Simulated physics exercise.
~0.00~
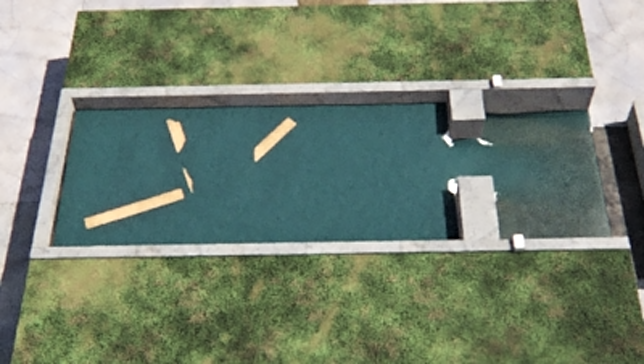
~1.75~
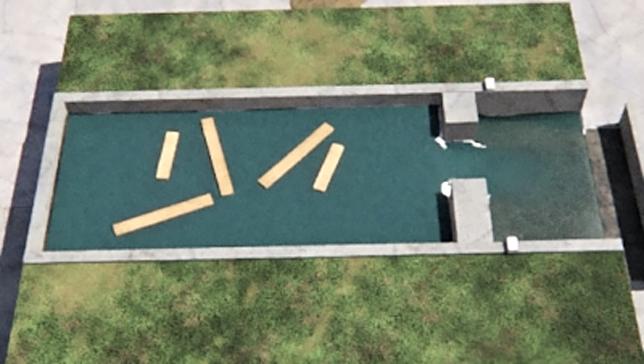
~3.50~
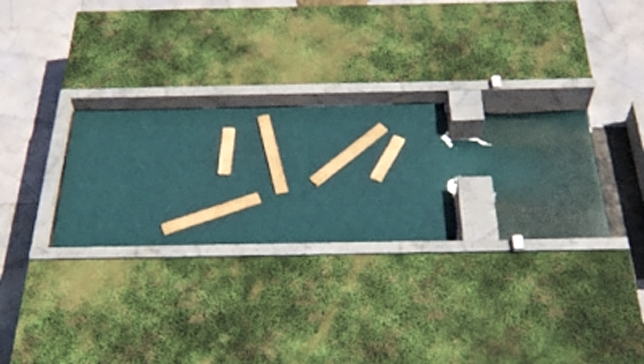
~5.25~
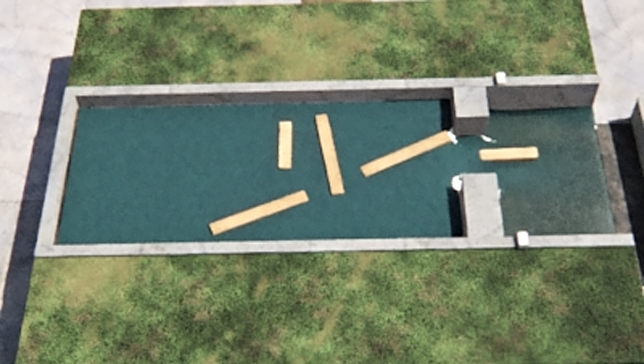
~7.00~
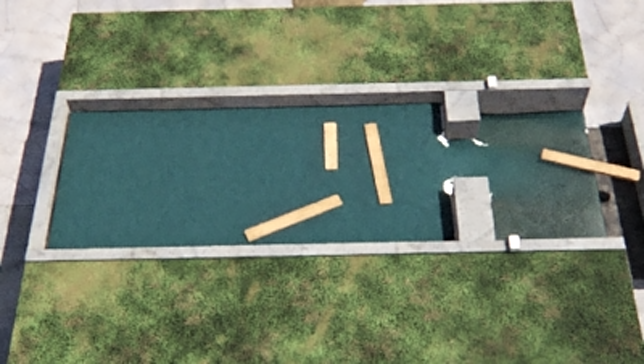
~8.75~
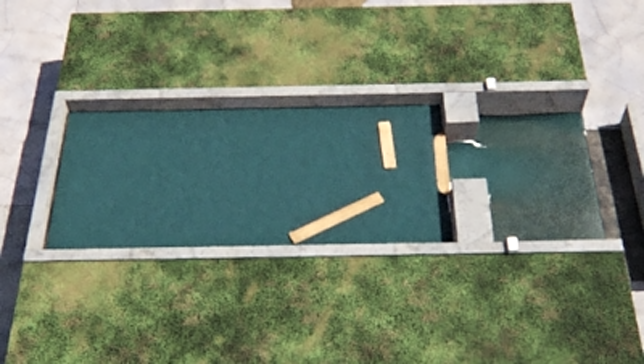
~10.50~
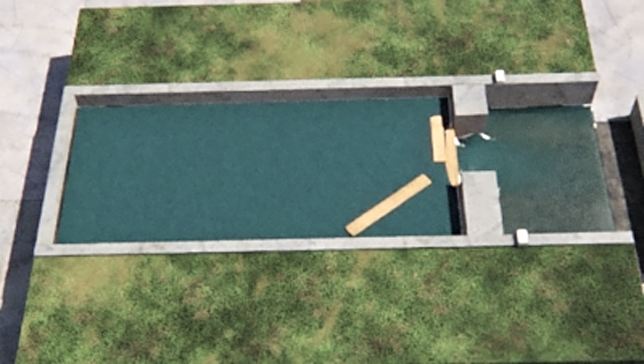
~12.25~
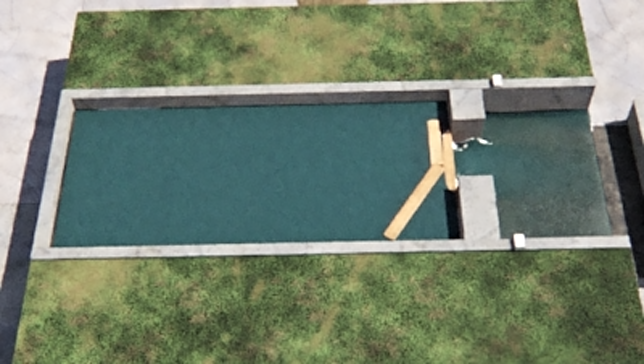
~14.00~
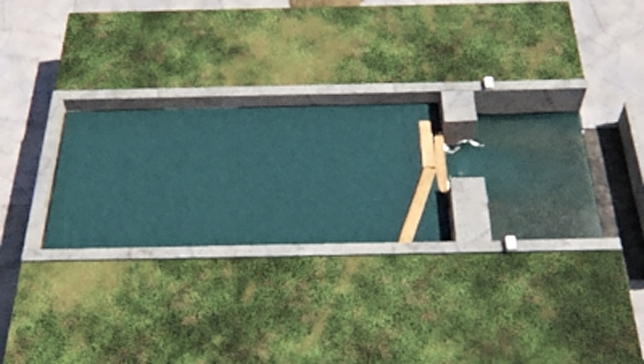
Walled water channel carrying five wooden planks rightward, two passing through the narrow gap and three ending jammed against its entrance.
